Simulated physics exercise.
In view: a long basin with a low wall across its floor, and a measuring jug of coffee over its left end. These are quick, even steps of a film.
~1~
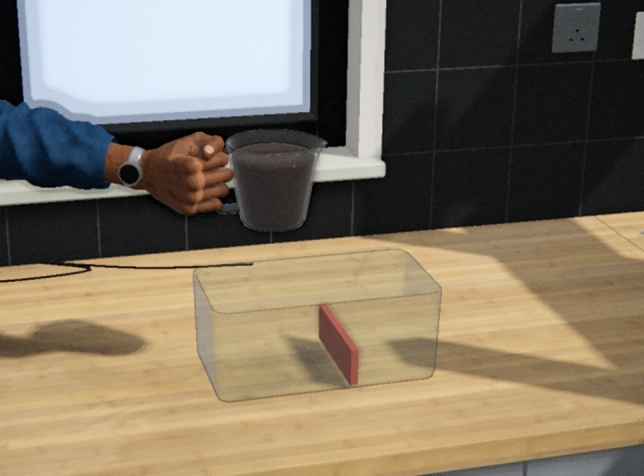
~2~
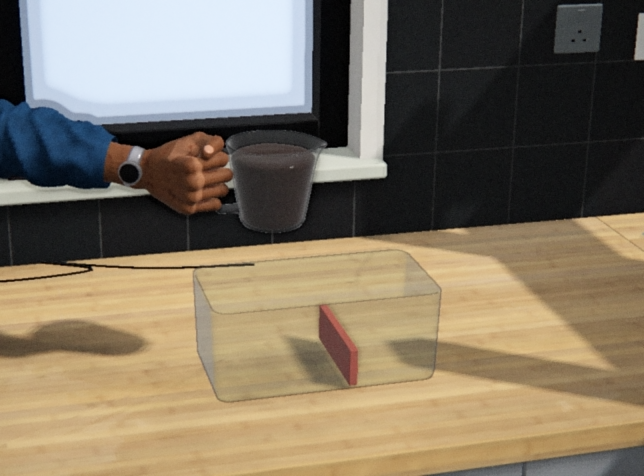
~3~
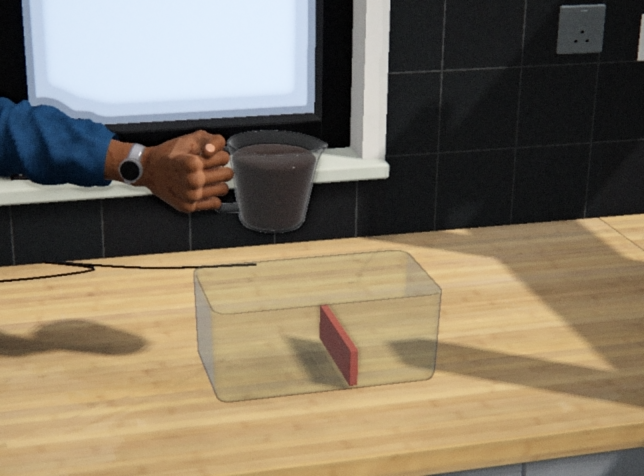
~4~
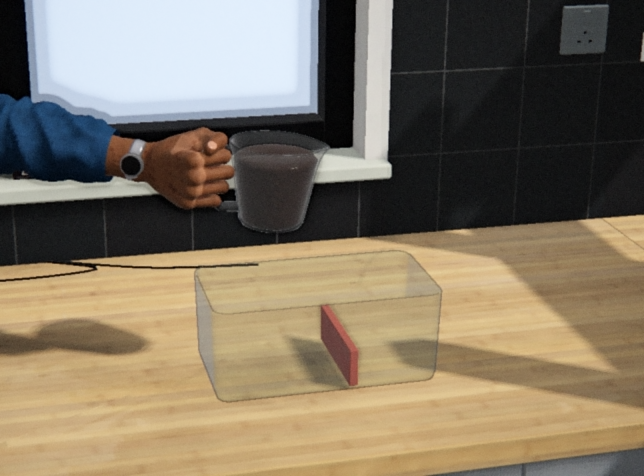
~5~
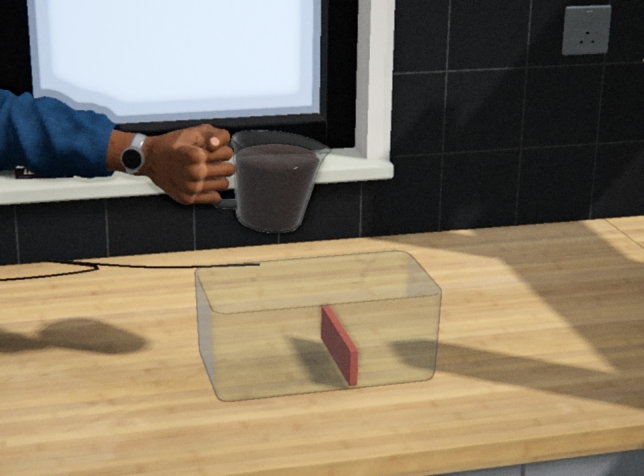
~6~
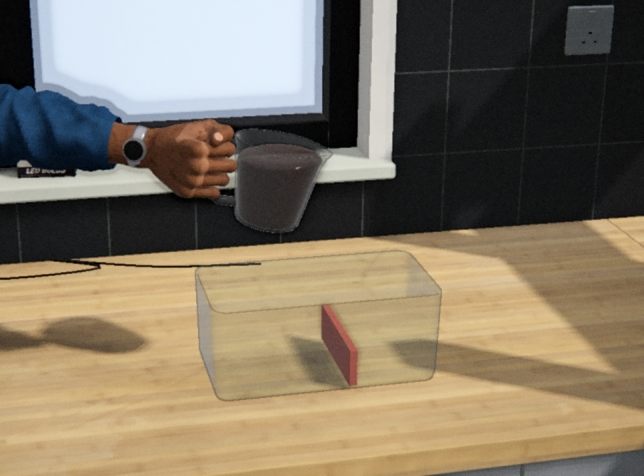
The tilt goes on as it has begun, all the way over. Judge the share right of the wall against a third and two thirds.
The share right of the wall is more than two thirds.
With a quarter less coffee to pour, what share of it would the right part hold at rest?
Roughly 85 in a hundred.
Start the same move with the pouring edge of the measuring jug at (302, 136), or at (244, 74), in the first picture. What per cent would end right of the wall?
In turn 70 and 5 in a hundred.
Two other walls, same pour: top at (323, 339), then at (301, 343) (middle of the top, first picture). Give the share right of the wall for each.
Near 90 % and 90 %.
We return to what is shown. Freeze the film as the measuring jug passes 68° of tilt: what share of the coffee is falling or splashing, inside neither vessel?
Some 20 per cent.
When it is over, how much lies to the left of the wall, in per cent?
It comes to 10 per cent or so.
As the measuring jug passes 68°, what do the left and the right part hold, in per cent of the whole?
Left: 0 %. Right: 10 %.
A moment on, the measuring jug is tipped part way and 68 per cent is still to pour, 0 is left of the wall and 10 right of it.
Next, the measuring jug is tipped right over and 10 per cent is still to pour, 3 is left of the wall and 74 right of it.
Then the measuring jug is tipped right over and 0 per cent is still to pour, 11 is left of the wall and 88 right of it.
Later the measuring jug is tipped right over and 0 per cent is still to pour, 11 is left of the wall and 88 right of it.
In the end 11 per cent lies left of the wall, 88 right of it and 1 outside.
